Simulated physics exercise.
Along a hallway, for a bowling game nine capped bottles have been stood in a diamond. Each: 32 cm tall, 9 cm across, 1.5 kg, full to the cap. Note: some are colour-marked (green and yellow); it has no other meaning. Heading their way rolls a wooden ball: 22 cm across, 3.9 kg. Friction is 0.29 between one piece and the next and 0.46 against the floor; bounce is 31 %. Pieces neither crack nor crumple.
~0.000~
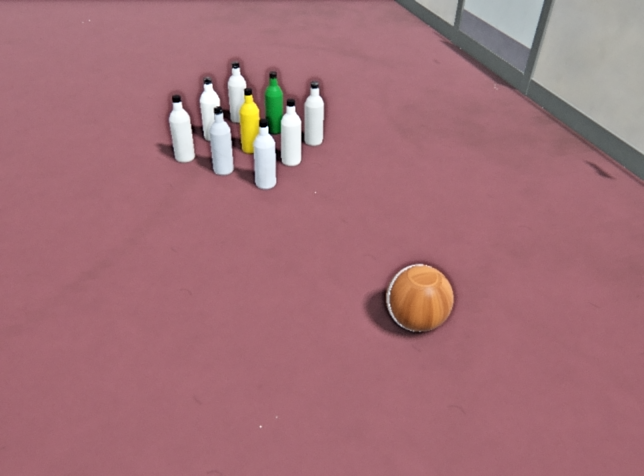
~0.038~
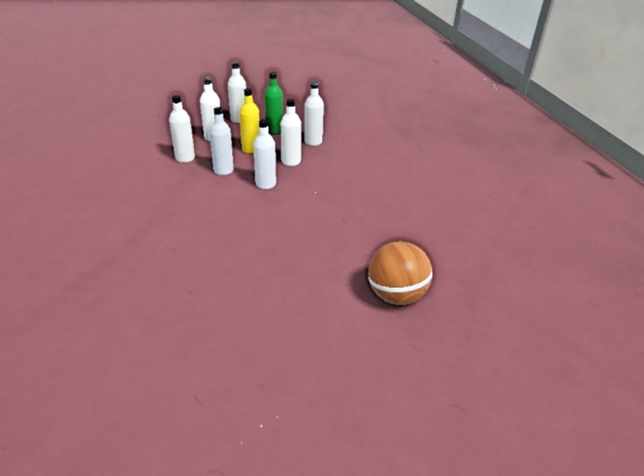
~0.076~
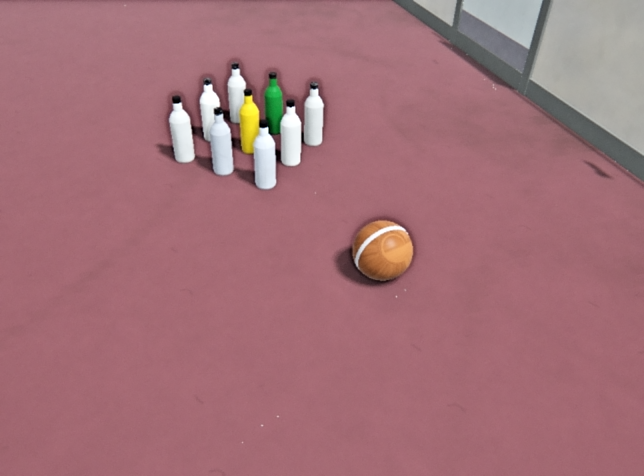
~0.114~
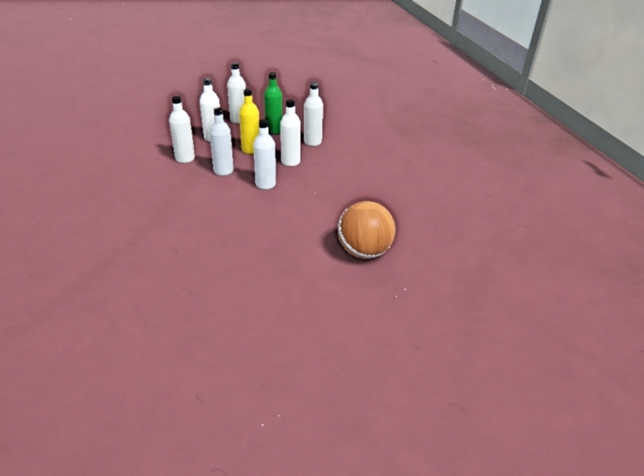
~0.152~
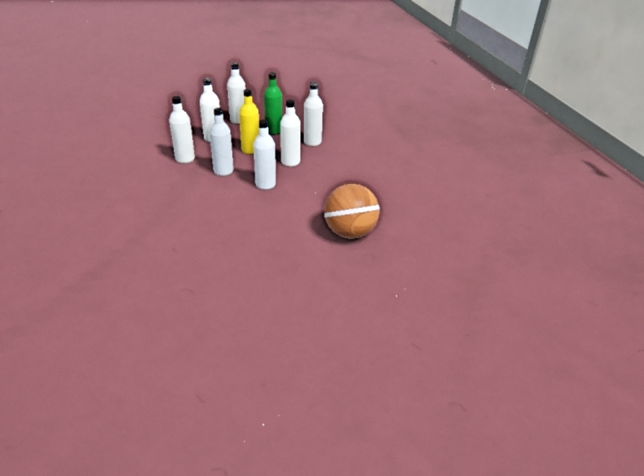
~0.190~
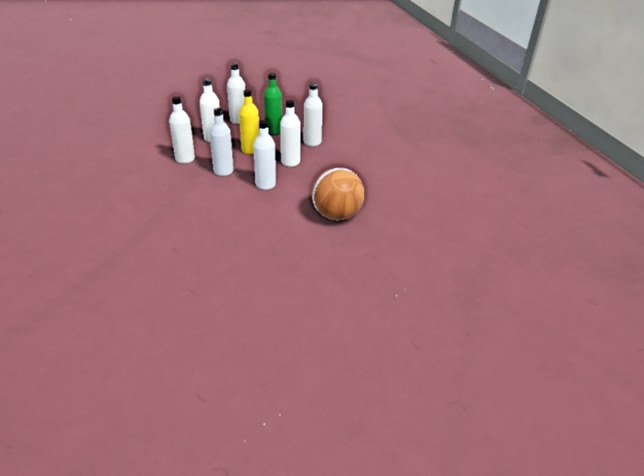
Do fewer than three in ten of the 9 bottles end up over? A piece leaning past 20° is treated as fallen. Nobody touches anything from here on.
No, more than three tenths go over.
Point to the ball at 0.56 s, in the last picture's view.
Roughly at (272, 113).
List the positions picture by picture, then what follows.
In the first picture (we follow the side turned to the camera; the camera moves round a little), ball (419, 298) 95 cm before the front row; green bottle (269, 106); yellow bottle (255, 124); no piece has moved.
Ball (400, 273) 82 cm before the front row; green bottle (269, 106), in the second picture.
Ball (383, 251) 69 cm before the front row; yellow bottle (255, 124), in the third picture.
Ball (366, 230) 56 cm before the front row; green bottle (269, 106), in the fourth picture.
Ball (352, 211) 44 cm before the front row; green bottle (268, 107), in the fifth picture.
Ball (338, 194) 31 cm before the front row; green bottle (268, 107); yellow bottle (254, 125); no piece has moved, in the sixth picture.
Around 0.40 s, ball still moving; none of the 9 bottles over, 1 disturbed.
Around 0.56 s, ball still moving; 1 of the 9 bottles over; green bottle tipped 8°.
Around 0.96 s, ball still moving; 4 of the 9 bottles over; green bottle lying flat.
Finally (1.4 s), ball rolling away; 4 of the 9 bottles over; green bottle lying flat; yellow bottle unmoved. That is 44 per cent. Seen by the last camera, middles, green bottle near (264, 84), yellow bottle near (249, 122).
